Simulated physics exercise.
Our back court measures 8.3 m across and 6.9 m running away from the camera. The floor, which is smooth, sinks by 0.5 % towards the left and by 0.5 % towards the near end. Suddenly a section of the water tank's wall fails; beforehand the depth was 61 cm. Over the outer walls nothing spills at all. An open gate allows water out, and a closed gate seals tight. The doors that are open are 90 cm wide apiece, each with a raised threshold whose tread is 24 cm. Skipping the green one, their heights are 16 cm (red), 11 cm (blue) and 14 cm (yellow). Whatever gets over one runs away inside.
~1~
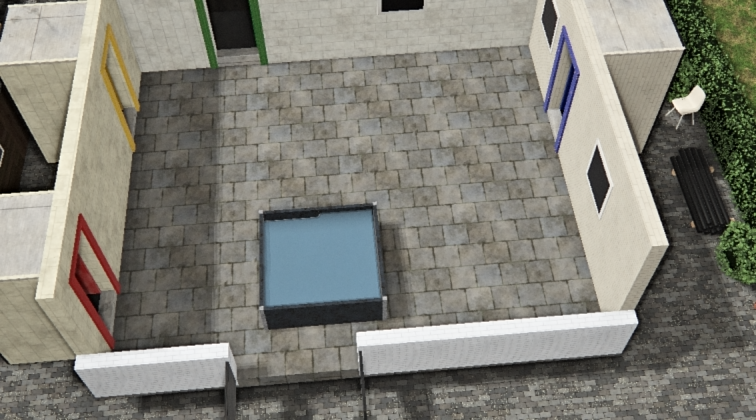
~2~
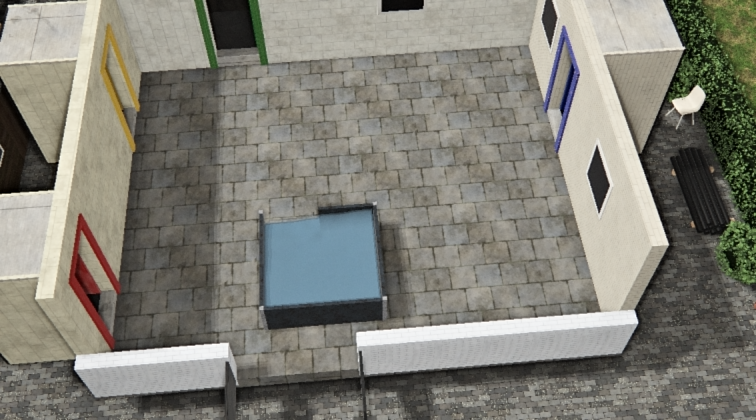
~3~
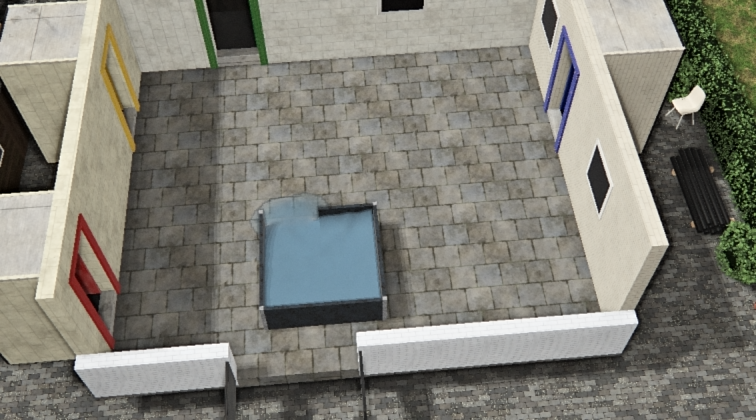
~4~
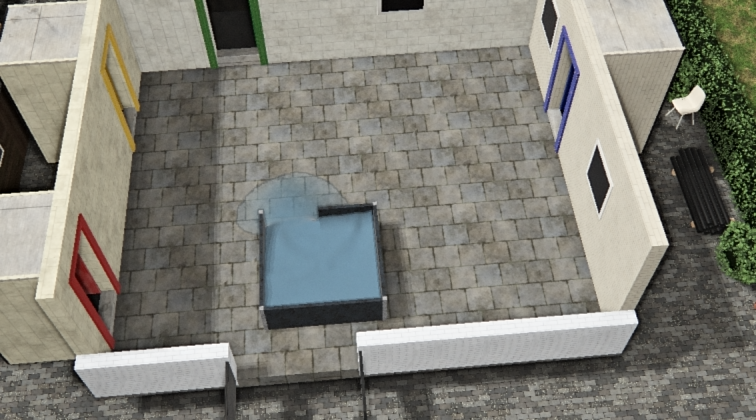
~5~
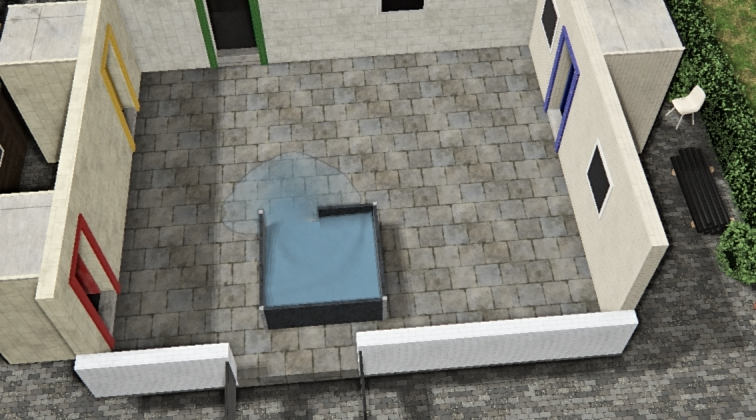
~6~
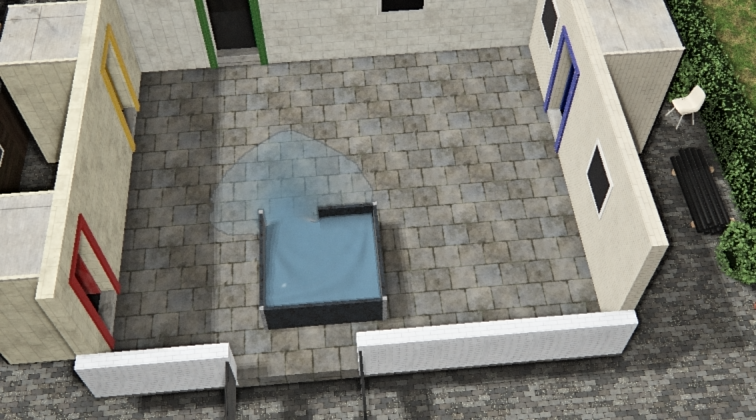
Water pours from the far side of a tank and spreads across the paved courtyard floor.
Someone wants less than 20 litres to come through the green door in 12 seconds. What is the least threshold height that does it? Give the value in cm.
It needs to be around 12.5 cm high.
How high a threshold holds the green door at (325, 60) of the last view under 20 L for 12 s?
About 12.0 cm.
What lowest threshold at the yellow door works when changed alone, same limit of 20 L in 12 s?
Yellow door - some 9.0 centimetres.
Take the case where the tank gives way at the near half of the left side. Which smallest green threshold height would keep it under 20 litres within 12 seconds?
With that break, close to 7.0 cm.
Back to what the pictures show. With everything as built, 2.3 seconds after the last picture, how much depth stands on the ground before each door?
Depths in cm - red: 0, blue: 0, green: 16, yellow: 10.
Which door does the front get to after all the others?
Final door: Red.
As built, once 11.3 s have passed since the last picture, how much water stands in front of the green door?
About 4.5 cm.
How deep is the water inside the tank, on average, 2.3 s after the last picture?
Near 28 cm, averaged.
Then, 0.7 s after the last picture water covers 20 % of the floor, deepest (32 cm) near (282, 226); it has not reached the green door.
Then, 2.3 s after the last picture water covers 40 % of the floor, deepest (30 cm) near (142, 74); 16 cm at the green door, 0 litres in over its 26 cm threshold.
Then, 11.3 s after the last picture water covers 95 % of the floor, deepest (10 cm) near (109, 376); 5 cm at the green door, 0 litres in over its 26 cm threshold.
At the green door as built, the water peaked near 20 cm, 1.9 s after the last picture.
With a threshold of 11 cm, 36 litres would have come in within the 12 s; with 14.5 cm, 9 litres. So under 20 litres takes about 12.5 cm.
